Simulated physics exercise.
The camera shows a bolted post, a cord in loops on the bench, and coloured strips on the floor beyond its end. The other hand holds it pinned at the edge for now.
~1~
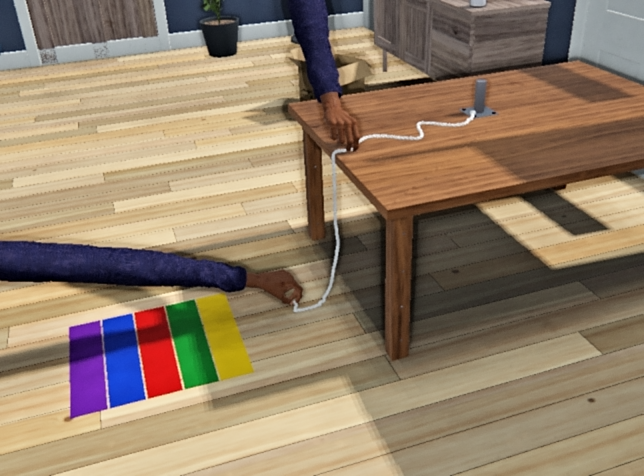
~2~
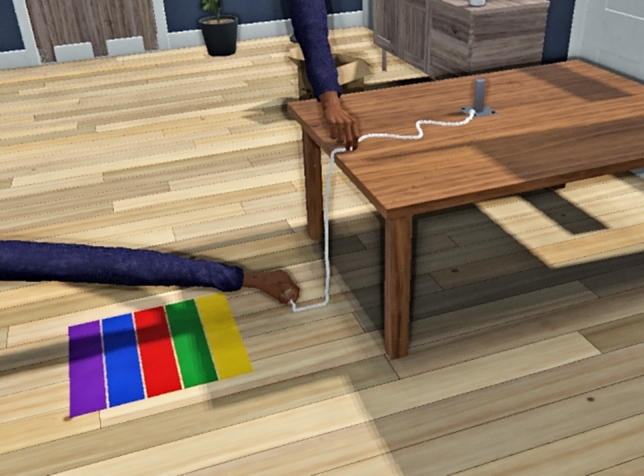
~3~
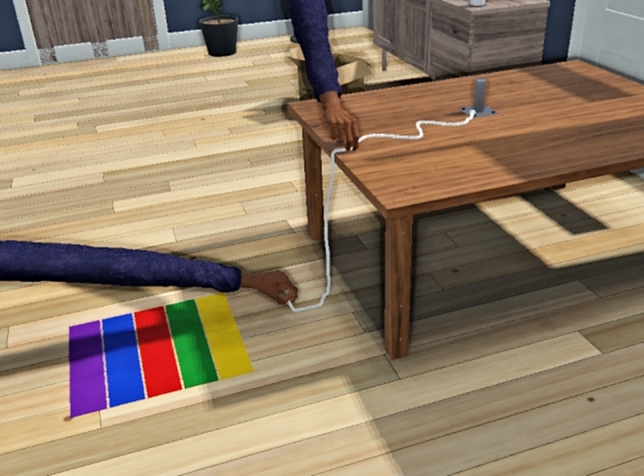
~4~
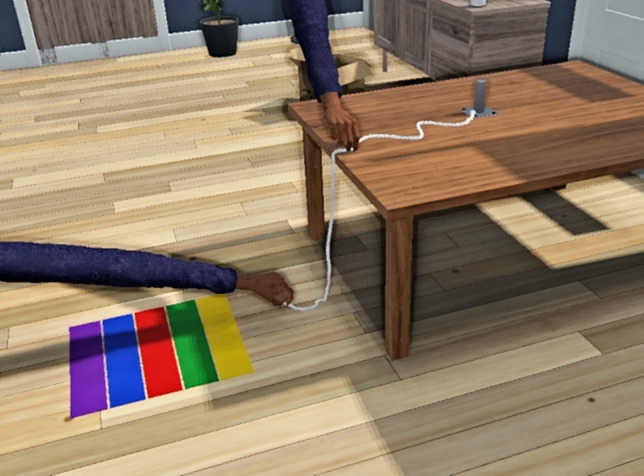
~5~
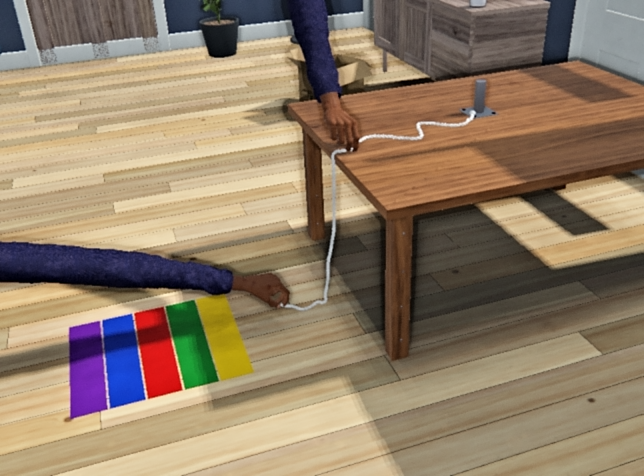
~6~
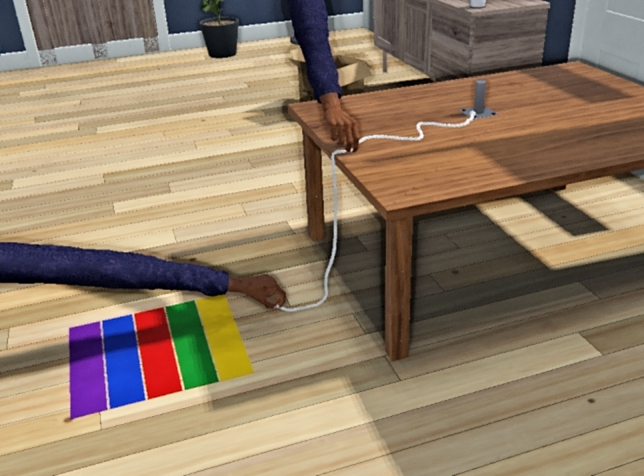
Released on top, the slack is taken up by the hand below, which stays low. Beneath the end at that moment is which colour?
Beneath it is blue.
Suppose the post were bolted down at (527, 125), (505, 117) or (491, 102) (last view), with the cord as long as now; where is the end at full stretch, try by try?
You'd get roughly (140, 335), (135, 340) and (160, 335), one for each try.
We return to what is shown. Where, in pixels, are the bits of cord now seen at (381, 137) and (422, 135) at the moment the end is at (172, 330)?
Point one: (341, 148); point two: (383, 137).
Soon after, end near (172, 330); over green.
After that, end near (135, 339); over blue.
At the stop, end near (113, 344); over blue. It halts on the blue strip.
